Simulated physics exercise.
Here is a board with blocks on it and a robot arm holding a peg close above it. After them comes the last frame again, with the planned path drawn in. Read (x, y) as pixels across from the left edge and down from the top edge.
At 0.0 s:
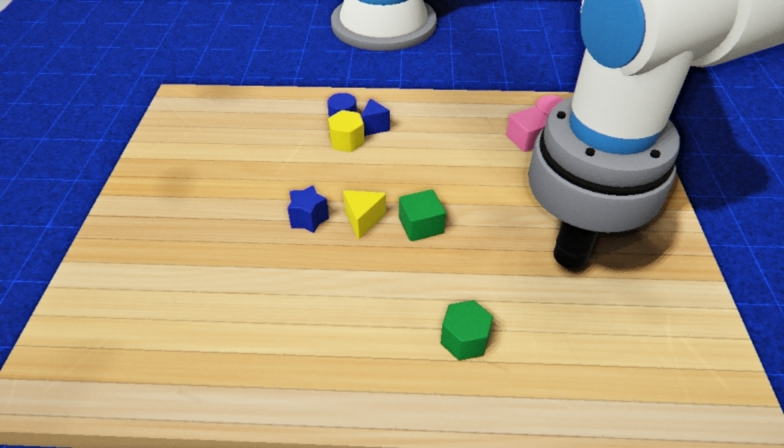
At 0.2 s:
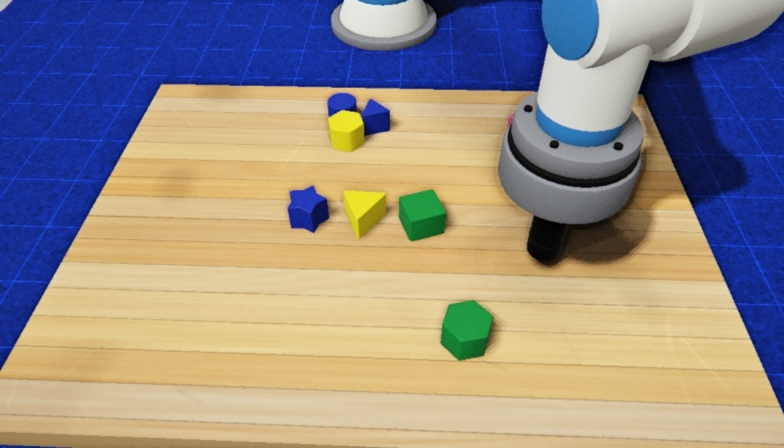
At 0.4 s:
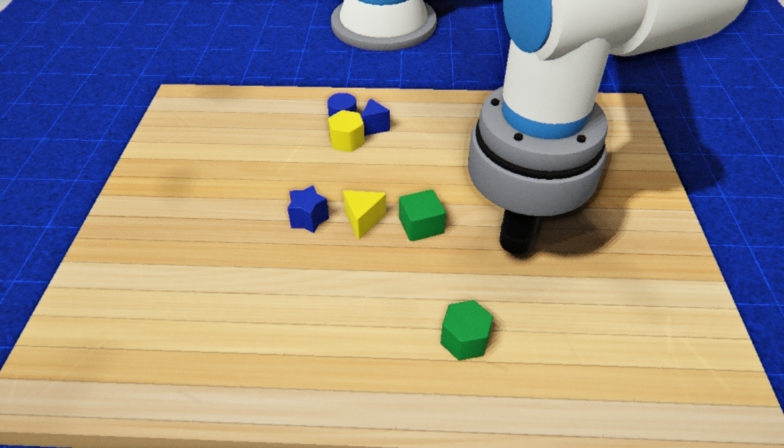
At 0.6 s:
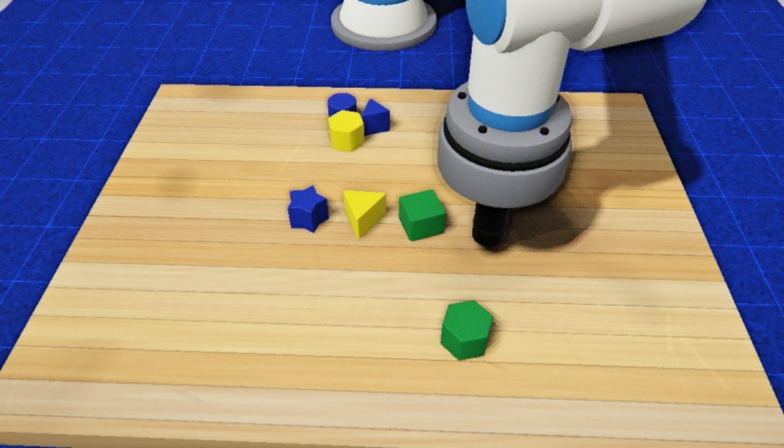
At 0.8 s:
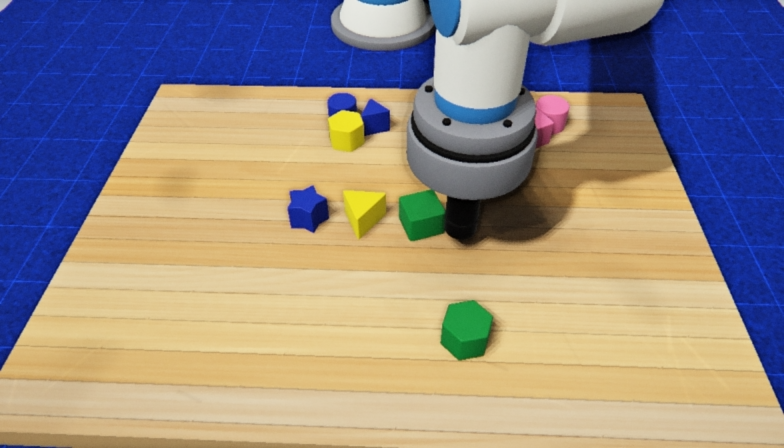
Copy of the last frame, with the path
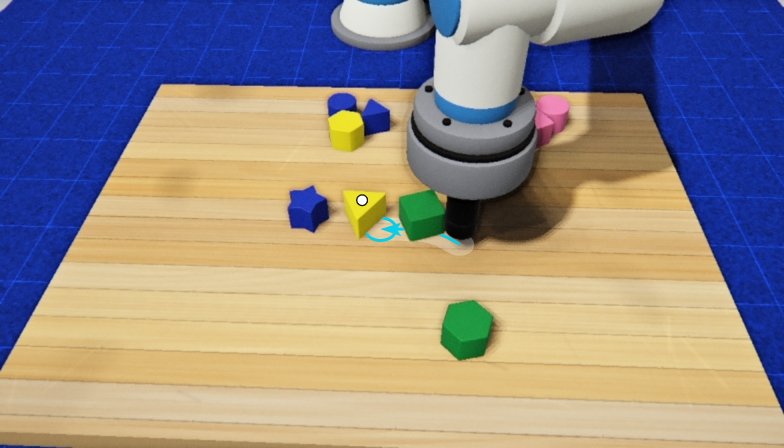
A light wooden board on a blue, grid-lined surface is seen from above at an angle by a still camera. A blue star, a yellow triangle and a green block sit in a row near the middle, with a green hexagon below, a yellow and blue cluster above and pink pieces behind the arm. The white and grey robot arm glides steadily left, bringing its black peg beside the green block, while the blocks stay still.
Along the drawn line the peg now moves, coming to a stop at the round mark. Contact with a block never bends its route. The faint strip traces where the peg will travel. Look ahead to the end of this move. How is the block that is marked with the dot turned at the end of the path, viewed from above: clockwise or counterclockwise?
From overhead, the rotation is counterclockwise.
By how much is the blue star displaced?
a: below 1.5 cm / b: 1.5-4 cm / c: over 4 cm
(a)
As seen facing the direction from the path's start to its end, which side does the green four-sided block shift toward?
Taking start-to-end as forward, the block's sideways shift goes to the right.
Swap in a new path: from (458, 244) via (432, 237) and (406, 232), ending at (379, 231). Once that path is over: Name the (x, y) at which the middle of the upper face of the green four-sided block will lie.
The green four-sided block ends near (398, 187).
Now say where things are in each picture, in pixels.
Peg's lower end (570, 257); blue star (305, 198); yellow triangular block (362, 200); green four-sided block (422, 204), in the first picture.
Peg (543, 250); blocks still, in the second picture.
Peg (515, 243); blocks still, in the third picture.
Peg (488, 236); blocks still, in the fourth picture.
Peg (460, 229); blue star (305, 198); yellow triangular block (362, 200); green four-sided block (422, 204), in the fifth picture.
Drawn move, from (458, 244) by way of (435, 233) and (408, 229) to (381, 229); the dot is on the yellow triangular block.
The first path, step by step. Halfway along, peg (421, 215); green four-sided block (402, 189).
At the end, peg (380, 215); blue star still; yellow triangular block (355, 199), turned 20° anticlockwise; green four-sided block (393, 184), turned 20° clockwise.
